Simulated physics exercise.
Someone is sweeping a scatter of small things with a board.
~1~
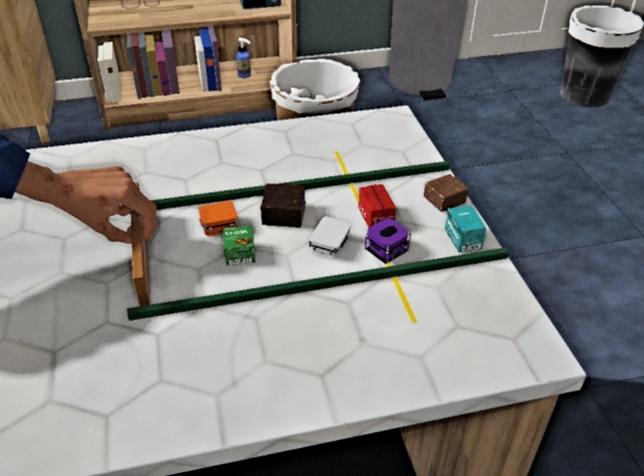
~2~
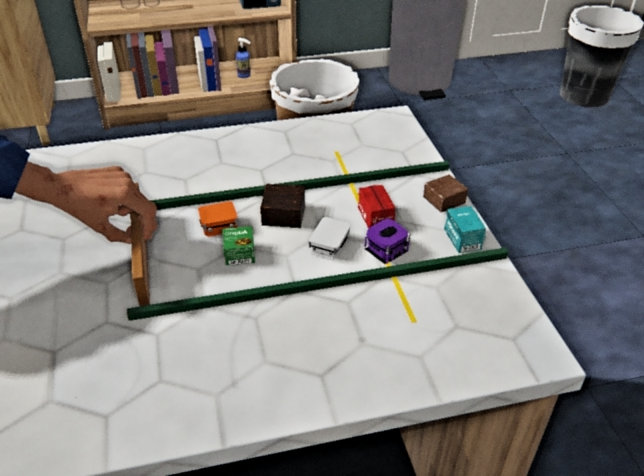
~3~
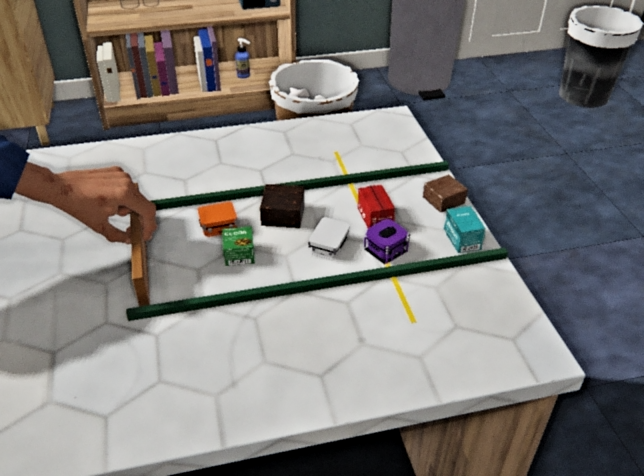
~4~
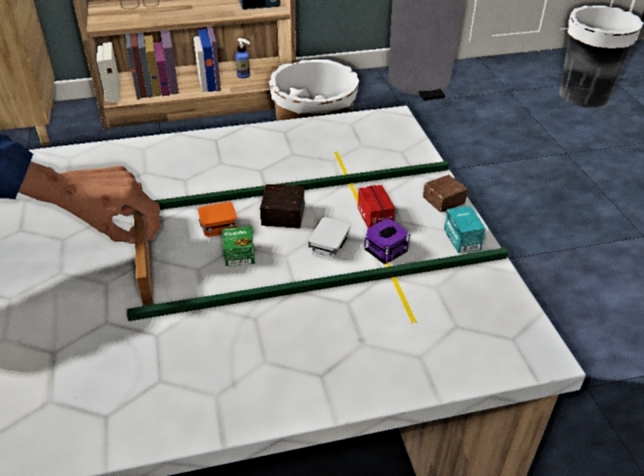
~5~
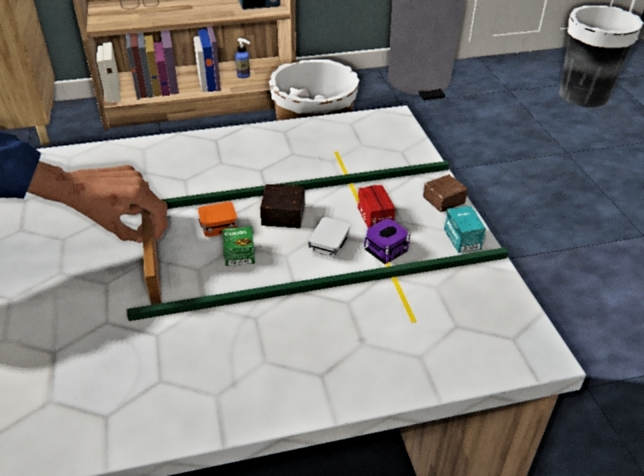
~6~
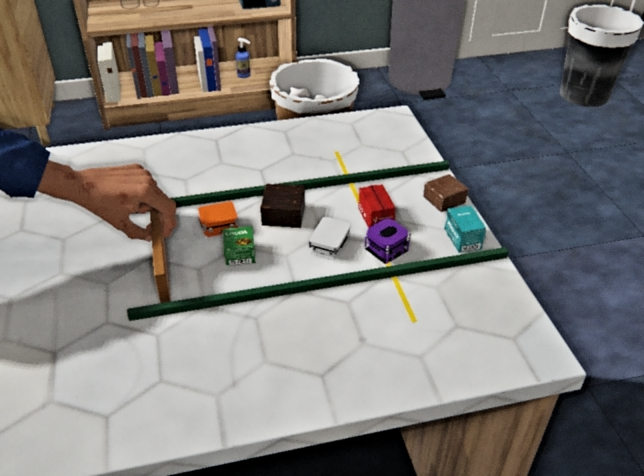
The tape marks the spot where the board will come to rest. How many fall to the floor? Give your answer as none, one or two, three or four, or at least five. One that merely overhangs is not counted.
The count is none.
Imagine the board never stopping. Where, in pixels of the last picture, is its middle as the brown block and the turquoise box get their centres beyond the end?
(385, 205) and (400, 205), more or less.
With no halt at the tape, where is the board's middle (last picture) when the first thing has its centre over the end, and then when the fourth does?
The first puts it near (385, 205), the next near (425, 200).
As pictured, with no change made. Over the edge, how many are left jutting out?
I'd say 1 of them.
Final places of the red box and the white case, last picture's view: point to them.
The red box finishes at (444, 210); the white case finishes at (414, 221).
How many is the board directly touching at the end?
In total, 2.
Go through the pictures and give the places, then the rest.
Brown block (446, 193); turquoise box (465, 229); red box (377, 208); board (139, 242); tape (370, 224), in the first picture.
Turquoise box (465, 229); white case (330, 239), in the second picture.
Red box (376, 208); green box (239, 246), in the third picture.
Brown block (445, 193); orange case (218, 220), in the fourth picture.
Turquoise box (465, 229); purple case (387, 241), in the fifth picture.
Brown block (445, 193); turquoise box (465, 229); red box (376, 207); board (158, 240); tape (370, 224), in the sixth picture.
Soon after, none off yet; brown block at rest near (445, 193); turquoise box at rest near (465, 229); red box at rest near (376, 207).
After that, none off yet; brown block at rest near (446, 193); turquoise box at rest near (465, 229); red box displaced about its own width near (419, 206).
In the end, the number that fall off is zero.
